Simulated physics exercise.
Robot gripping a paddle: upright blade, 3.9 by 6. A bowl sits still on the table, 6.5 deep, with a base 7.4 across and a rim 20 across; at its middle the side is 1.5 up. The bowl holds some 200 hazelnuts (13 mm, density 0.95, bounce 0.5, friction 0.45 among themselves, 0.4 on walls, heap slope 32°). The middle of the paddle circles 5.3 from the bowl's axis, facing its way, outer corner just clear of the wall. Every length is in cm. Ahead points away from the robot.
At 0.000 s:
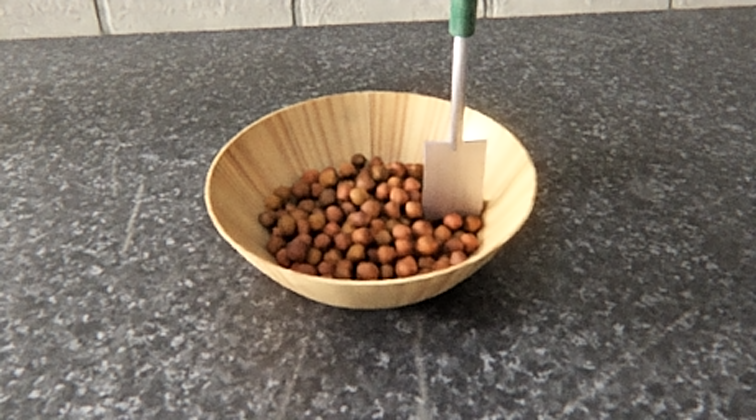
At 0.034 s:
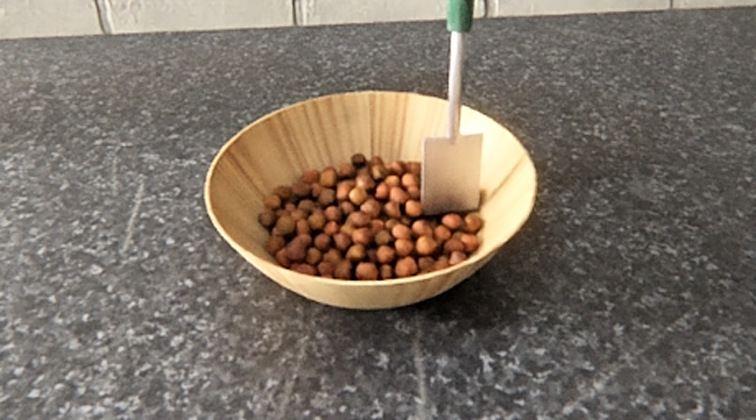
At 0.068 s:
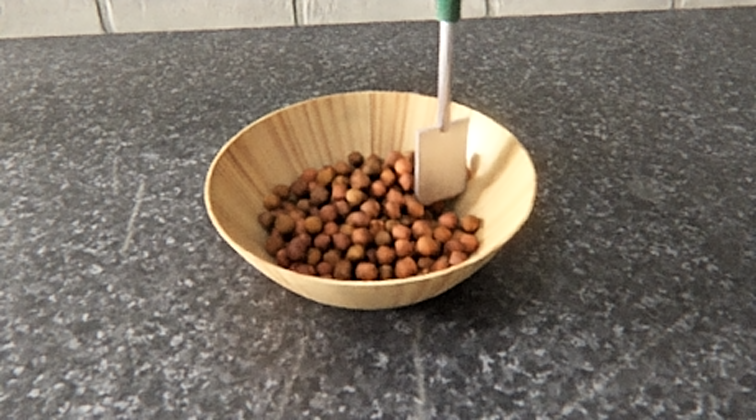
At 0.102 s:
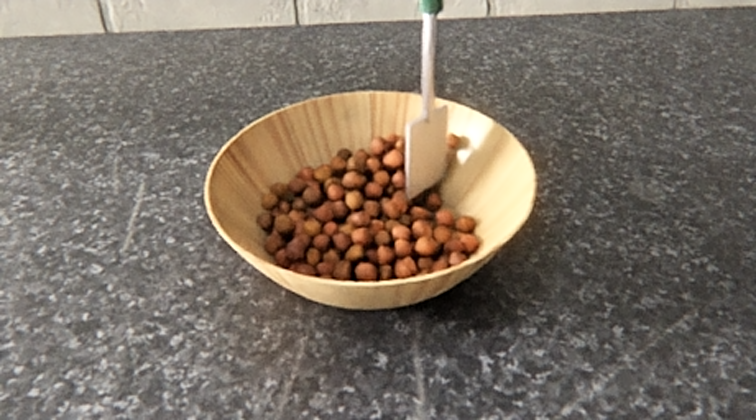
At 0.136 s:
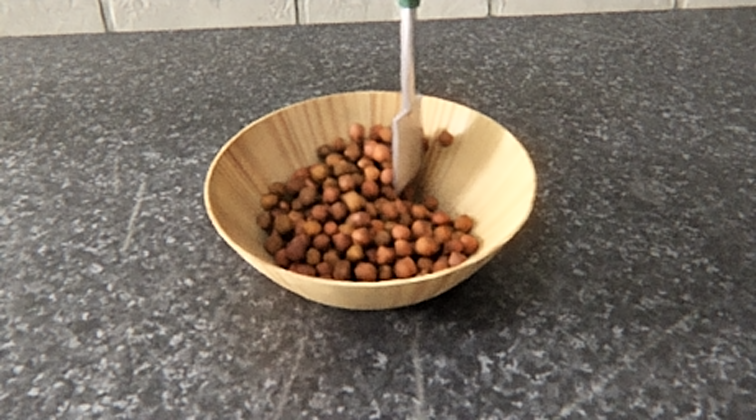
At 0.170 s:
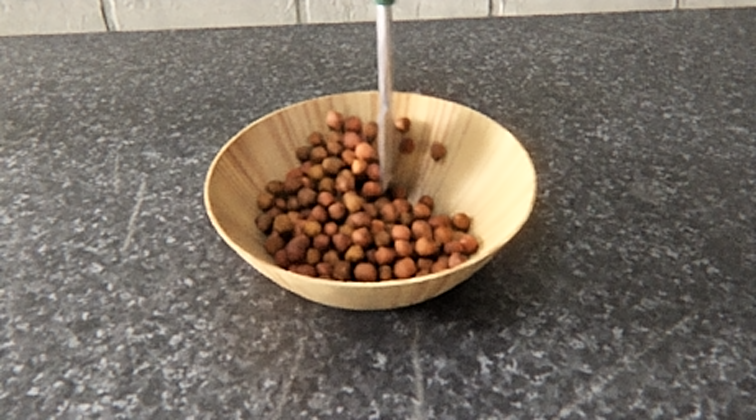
A small metal paddle with a green handle swept from the right toward the back of a still wooden bowl, turning edge-on as it pushed the round brown nuts into a pile up the far side.
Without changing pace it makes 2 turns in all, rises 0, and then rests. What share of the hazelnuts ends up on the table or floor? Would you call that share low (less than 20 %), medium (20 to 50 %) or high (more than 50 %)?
I would call it low.
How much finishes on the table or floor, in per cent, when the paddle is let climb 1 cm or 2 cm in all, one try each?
0 and 0 %.
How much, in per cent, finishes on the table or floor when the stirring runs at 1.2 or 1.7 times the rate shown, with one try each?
Around 10 percent on the first try and 35 percent on the second.
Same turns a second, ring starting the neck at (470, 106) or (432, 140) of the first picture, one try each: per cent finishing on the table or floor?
First try about 0 per cent, second try about 0 per cent.
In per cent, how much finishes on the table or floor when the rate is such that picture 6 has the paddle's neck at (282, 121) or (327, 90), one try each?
Near 45 in a hundred for the first and near 30 in a hundred for the second.
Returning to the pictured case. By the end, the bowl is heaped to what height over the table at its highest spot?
About 6.0 centimetres.
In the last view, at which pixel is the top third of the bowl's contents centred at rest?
Centre of top third: Approx. (423, 176).
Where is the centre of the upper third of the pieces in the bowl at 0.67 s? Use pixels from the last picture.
Near (473, 208).
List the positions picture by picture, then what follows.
The first frame shows paddle neck at (457, 120), 0° round; upper third of the load around (368, 211), from x 270 to 475, top at y 160; 203 in the bowl.
The second frame shows paddle neck at (455, 114), 7° round; upper third of the load around (367, 211), from x 265 to 470, top at y 160.
The third frame shows paddle neck at (445, 103), 24° round; upper third of the load around (371, 202), from x 265 to 470, top at y 155.
The fourth frame shows paddle neck at (429, 94), 41° round; upper third of the load around (361, 196), from x 265 to 470, top at y 140.
The fifth frame shows paddle neck at (409, 87), 58° round; upper third of the load around (356, 196), from x 265 to 470, top at y 130.
The sixth frame shows paddle neck at (386, 84), 76° round; upper third of the load around (350, 187), from x 265 to 470, top at y 120; 203 in the bowl.
After 0.67 s, 329° round, highest piece 7 above the table; 199 in the bowl, 4 on the table or floor.
After 1.18 s, 223° round, highest piece 8 above the table; 192 in the bowl, 9 on the table or floor, 2 in flight or on the tool.
After 1.63 s, 0° round, highest piece 6 above the table; 188 in the bowl, 15 on the table or floor.
After 2.33 s, 0° round, highest piece 6 above the table; 188 in the bowl, 15 on the table or floor.
At rest, 188 in the bowl, 15 on the table or floor. That is 7 % on the table or floor.
